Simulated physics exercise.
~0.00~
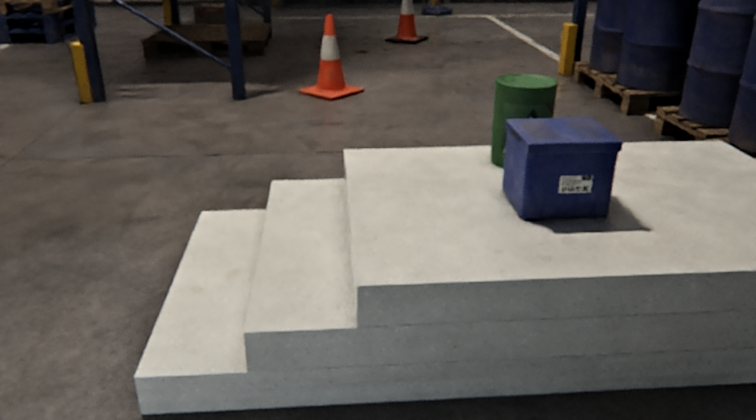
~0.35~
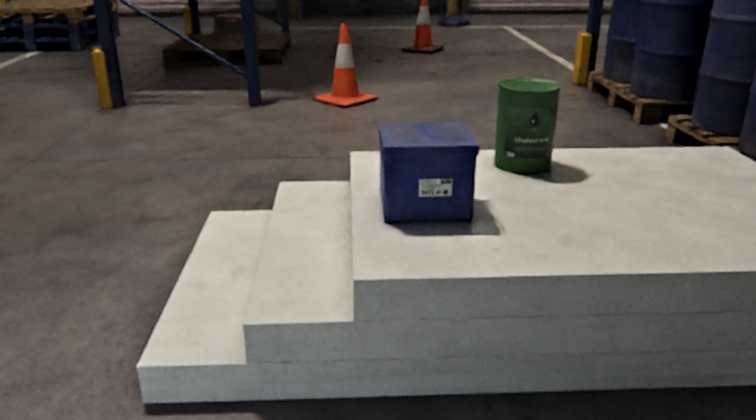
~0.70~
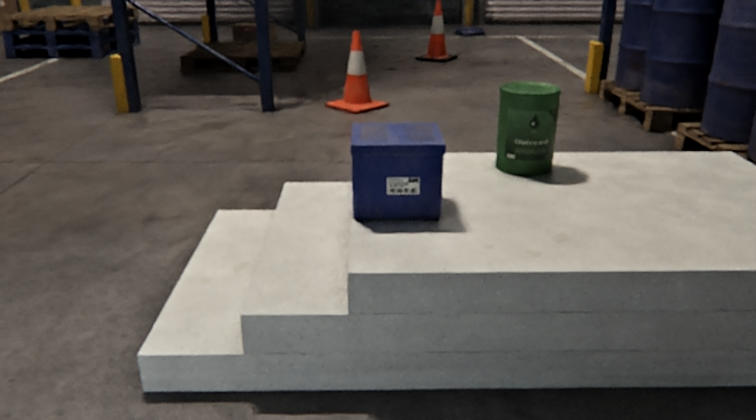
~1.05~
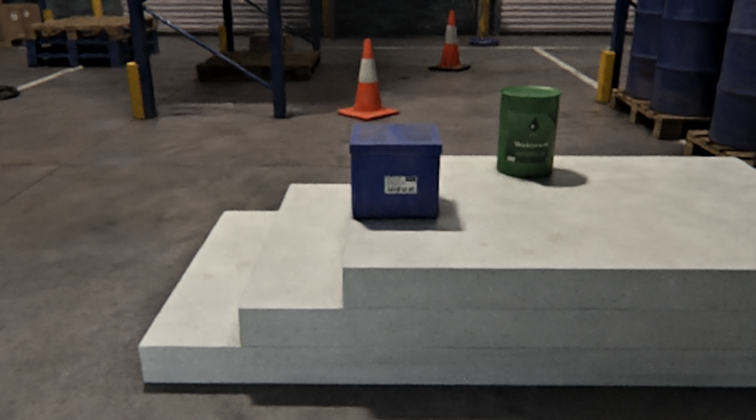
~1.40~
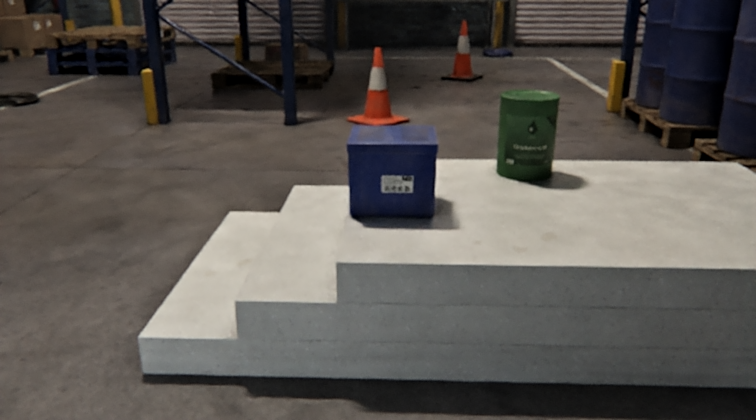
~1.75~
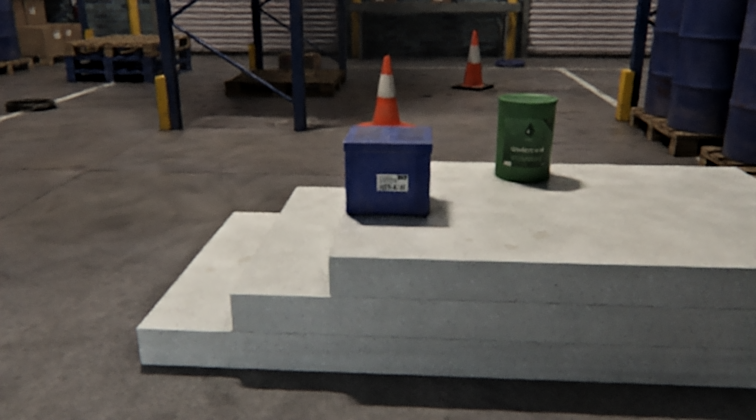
In a dim warehouse with orange cones, racking and blue drums behind, a pale landing with low steps down its left side holds a blue tote and a green pail. The tote starts in front of the pail, partly hiding it. It slides left across the landing, leaving the pail in full view, then moves a little farther and stops close to the edge of the top level. The view drifts slightly around the steps while both items stay put. At the end, the closed tote sits upright near the steps, still on the landing, with the pail standing behind it to the right.
